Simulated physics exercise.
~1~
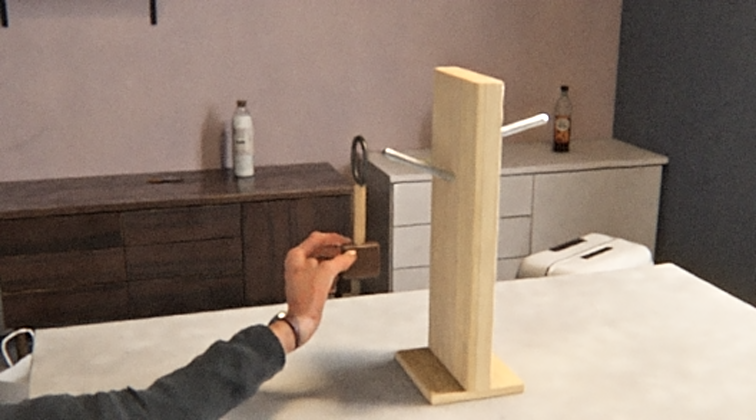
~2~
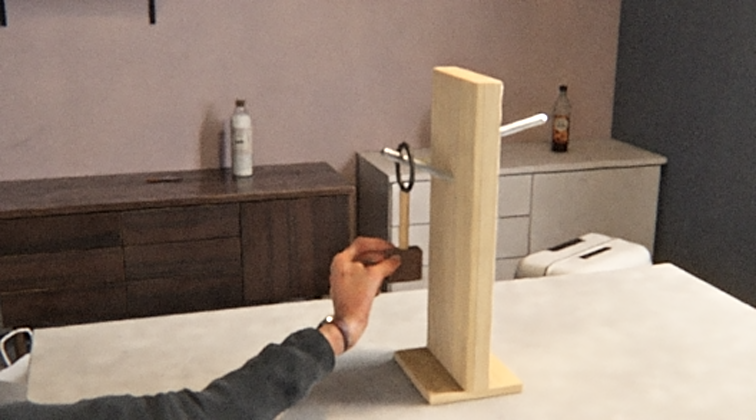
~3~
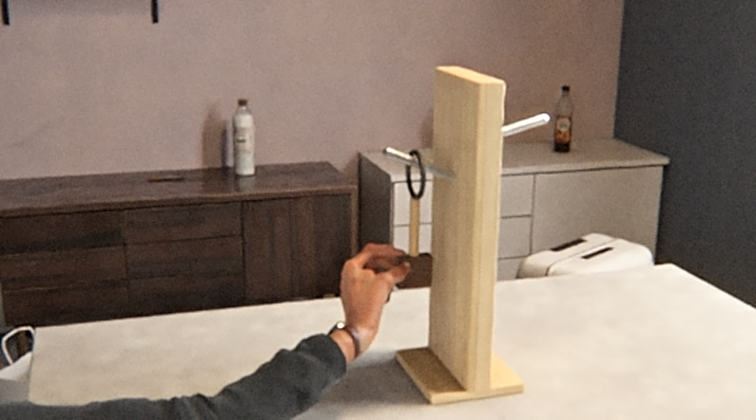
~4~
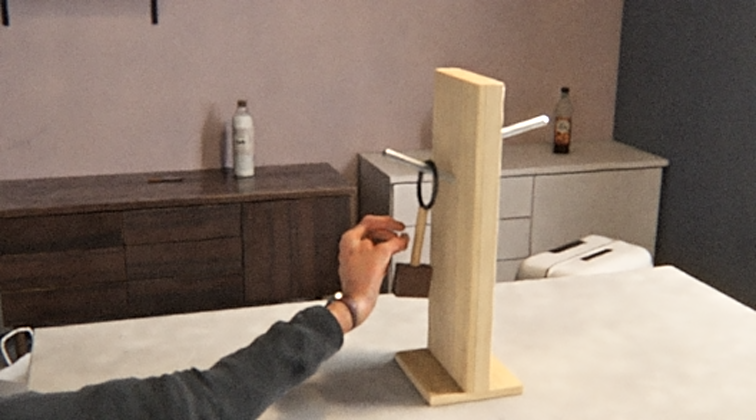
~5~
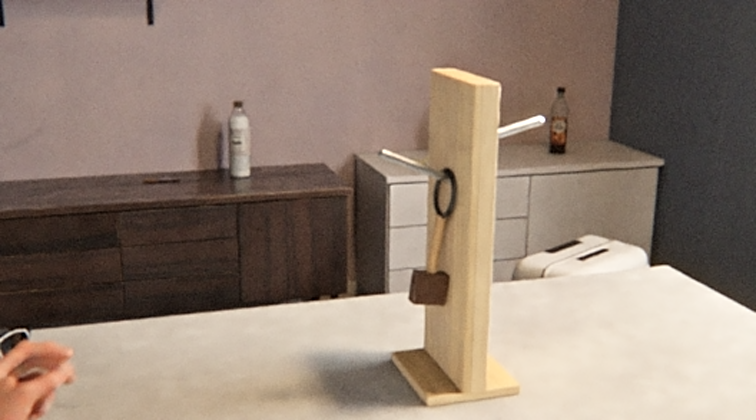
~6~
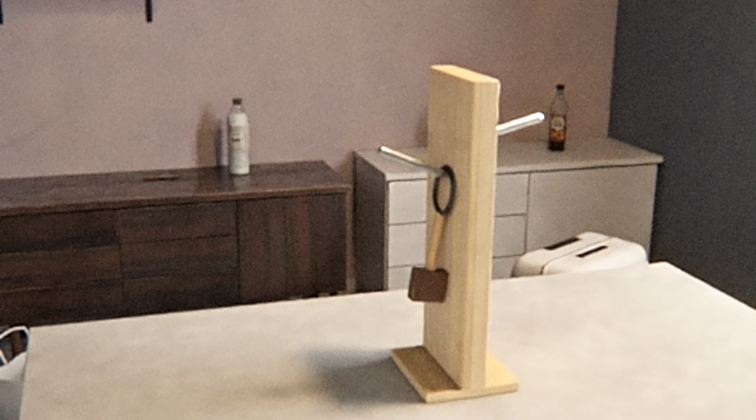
In a room with cabinets along the wall, a hand moved a brown brush with a dark ring rightward onto a peg on a wooden stand, let go and drew back, and the brush tilted slightly and stayed hanging there.
